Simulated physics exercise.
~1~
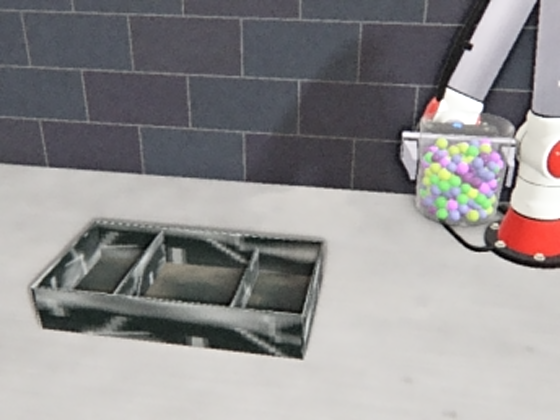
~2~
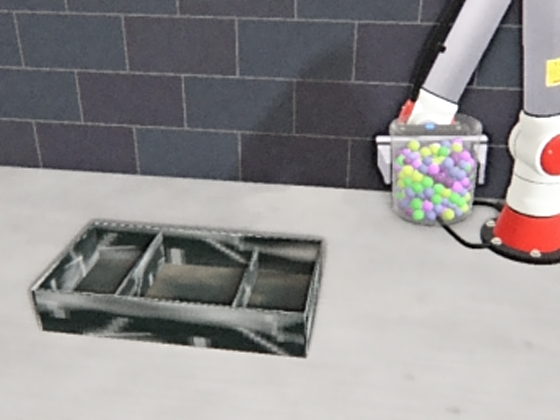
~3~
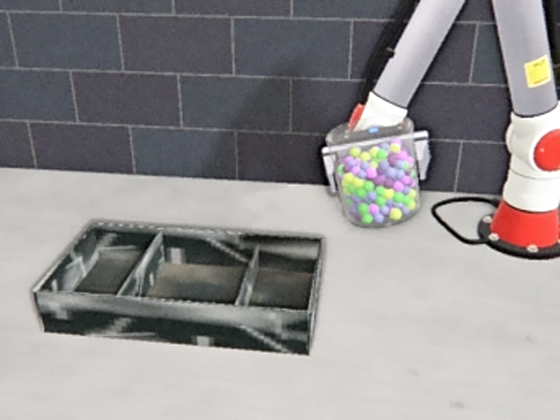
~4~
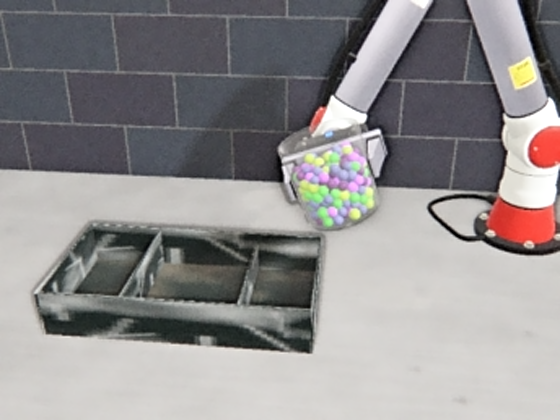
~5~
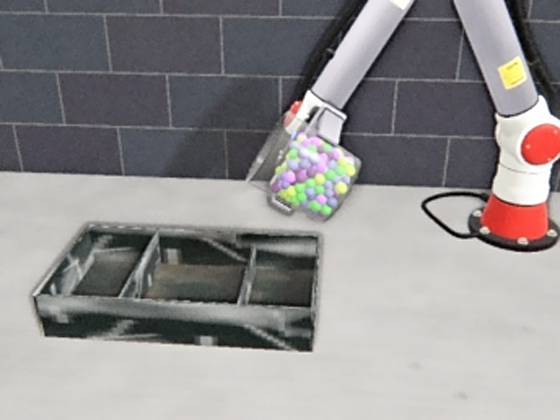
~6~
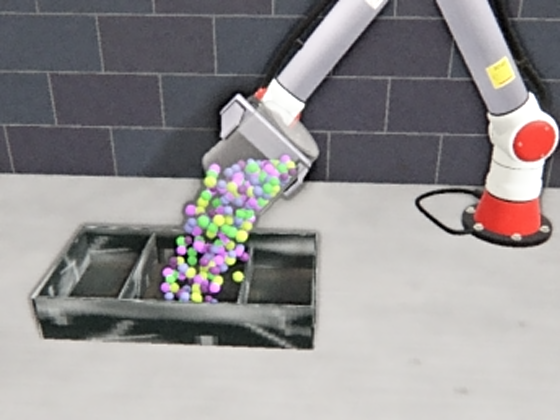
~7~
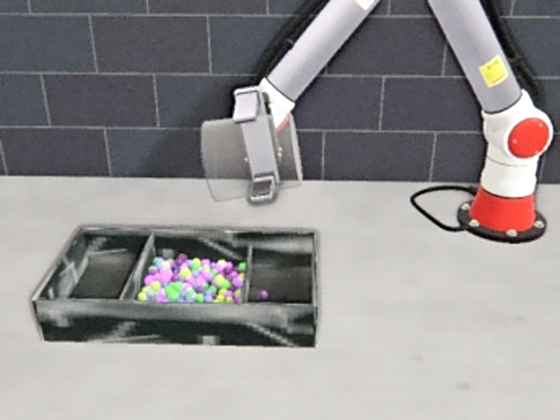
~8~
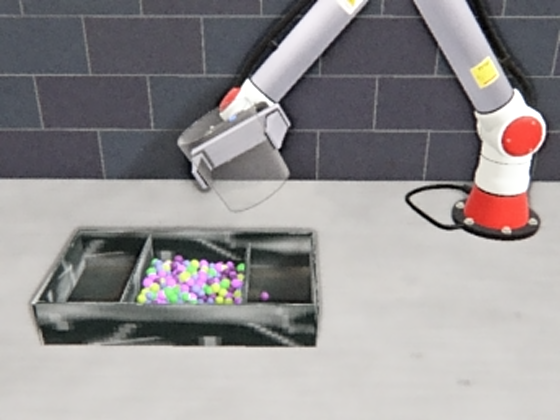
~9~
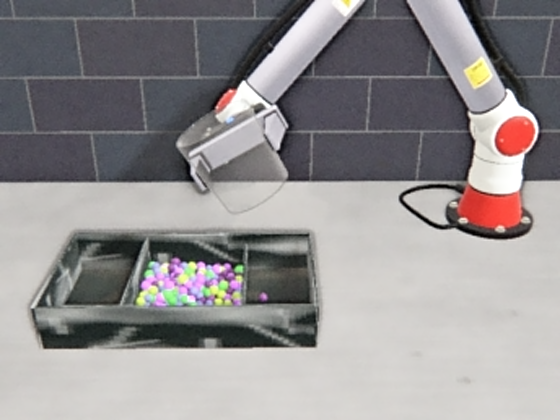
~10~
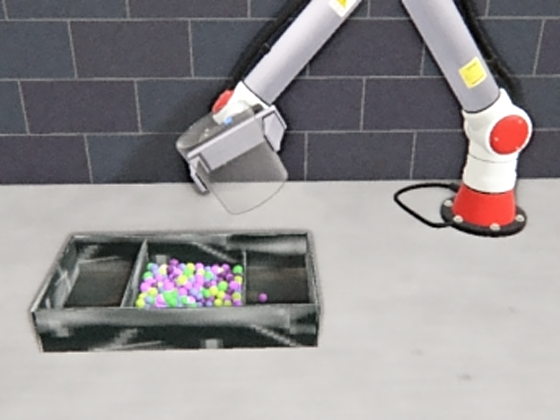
Colorful little balls poured out of a clear tumbler as a robot arm carried it left and tipped it over a dark, divided box; they piled up in the middle section, one stray landed to the right, and the emptied tumbler stayed tilted above.
